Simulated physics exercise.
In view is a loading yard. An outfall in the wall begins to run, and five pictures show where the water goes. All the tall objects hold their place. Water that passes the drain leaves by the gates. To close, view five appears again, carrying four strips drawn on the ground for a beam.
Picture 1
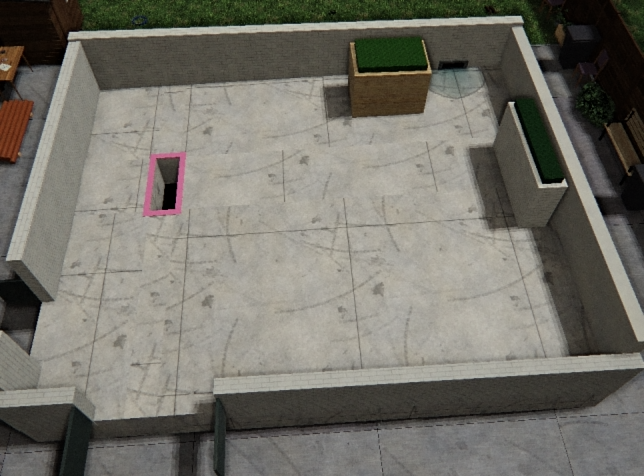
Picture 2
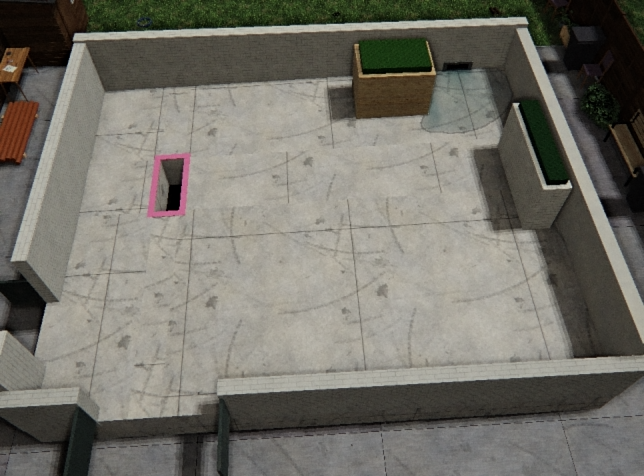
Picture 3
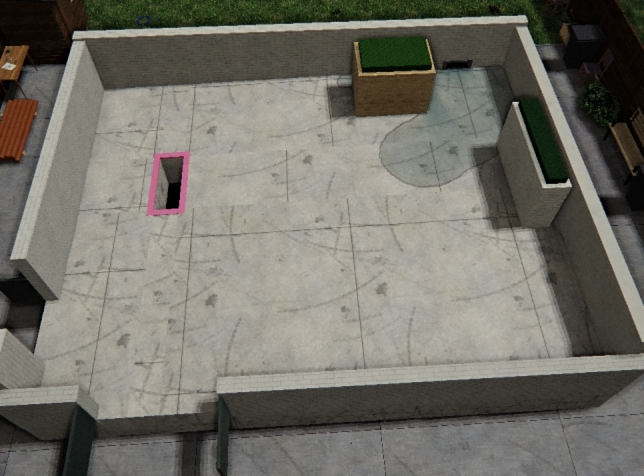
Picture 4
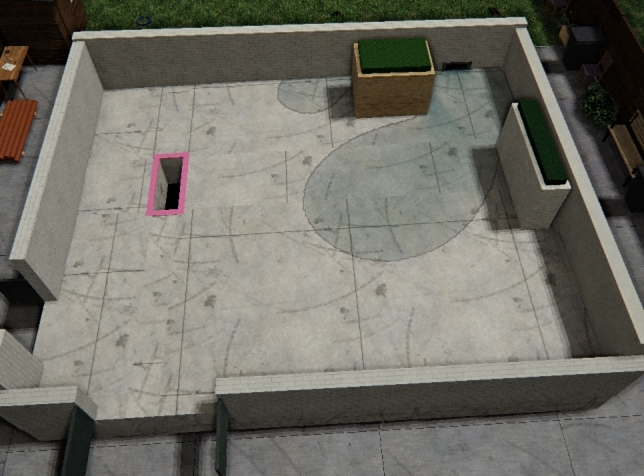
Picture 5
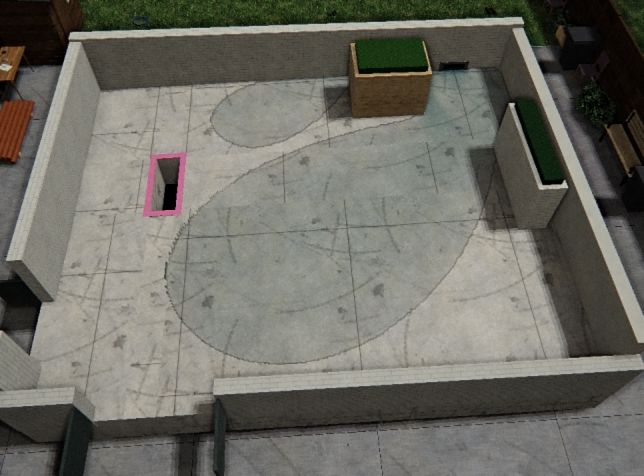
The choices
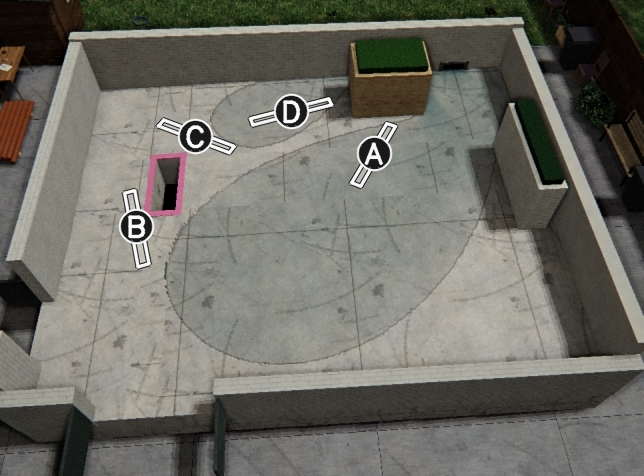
A walled concrete yard sat still while a dark wet patch spread from the top right corner, passed between two grass-topped blocks, and widened down and left across the floor, with the pink-edged drain still dry.
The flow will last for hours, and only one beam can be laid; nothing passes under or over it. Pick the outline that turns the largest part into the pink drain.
B.
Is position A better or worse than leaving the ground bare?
Position A is worse.
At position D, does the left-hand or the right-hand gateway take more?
The left one.
On the marked copy, A from (356, 184) to (391, 124); B from (129, 191) to (143, 265); C from (161, 122) to (231, 149); D from (251, 121) to (330, 101).
If A is chosen, about 6 % of the stream goes into the pink drain, about 92 % out by the gates.
If B is chosen, about 14 % of the stream goes into the pink drain, about 85 % out by the gates.
If C is chosen, about 6 % of the stream goes into the pink drain, about 92 % out by the gates.
If D is chosen, about 7 % of the stream goes into the pink drain, about 92 % out by the gates.
